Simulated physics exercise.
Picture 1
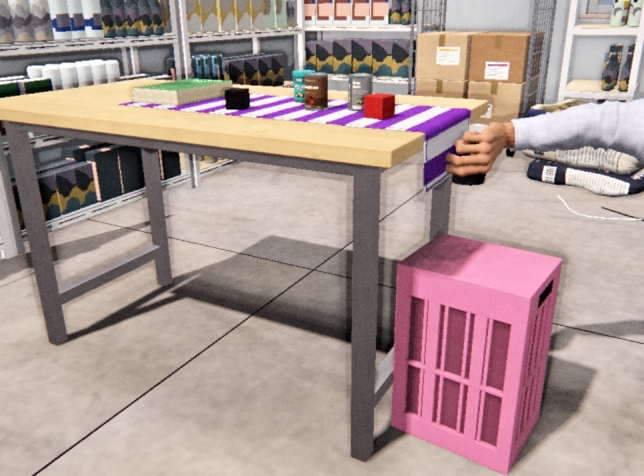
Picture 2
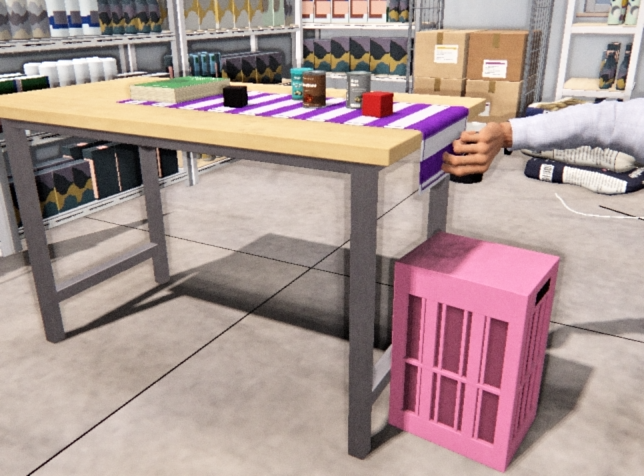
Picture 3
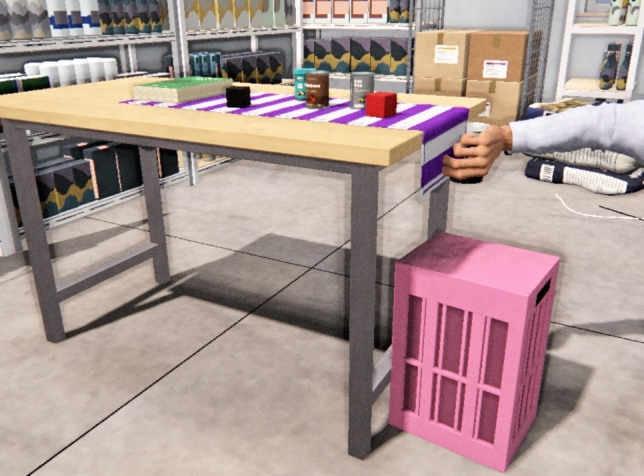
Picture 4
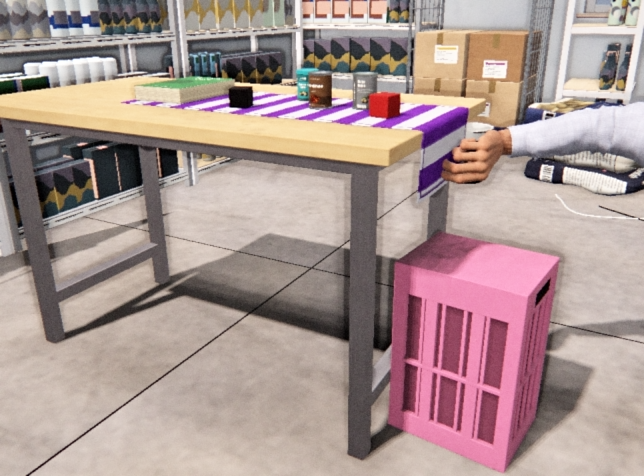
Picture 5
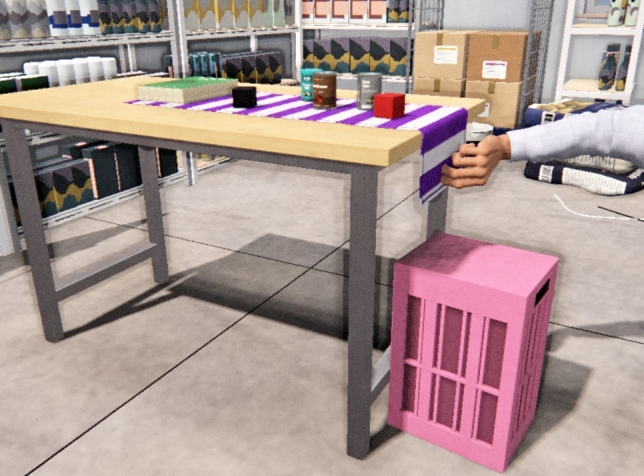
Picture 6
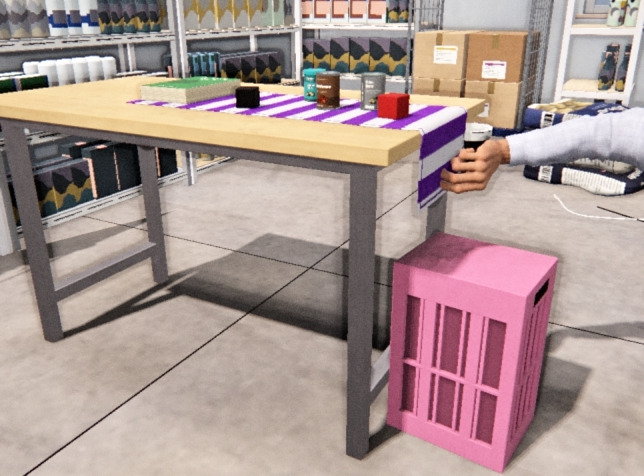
In a storeroom, a hand slowly pulls a striped purple scarf, shifting the items on it slightly right.
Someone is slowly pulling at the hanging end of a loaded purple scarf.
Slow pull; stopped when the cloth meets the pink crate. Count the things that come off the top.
One of them.
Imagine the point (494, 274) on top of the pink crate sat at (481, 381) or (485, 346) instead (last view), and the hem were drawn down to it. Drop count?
Over the edge: 4, then 3.
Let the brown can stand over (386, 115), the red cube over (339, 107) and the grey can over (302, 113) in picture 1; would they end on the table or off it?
Outcome: Brown can falls away, red cube stays, grey can stays.
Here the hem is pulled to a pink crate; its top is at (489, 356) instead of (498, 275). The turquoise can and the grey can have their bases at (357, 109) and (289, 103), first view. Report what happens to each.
Result: Turquoise can gone, grey can still there.
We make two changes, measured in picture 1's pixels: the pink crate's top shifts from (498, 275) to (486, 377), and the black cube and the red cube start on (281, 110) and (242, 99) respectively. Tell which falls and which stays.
In the end the black cube gets dislodged; meanwhile the red cube rides it out.
A little later, hem near (440, 225); all still up.
Next, hem on the crate; red cube gone.
When it is over, hem on the crate; red cube gone. The count of fallen things is one.
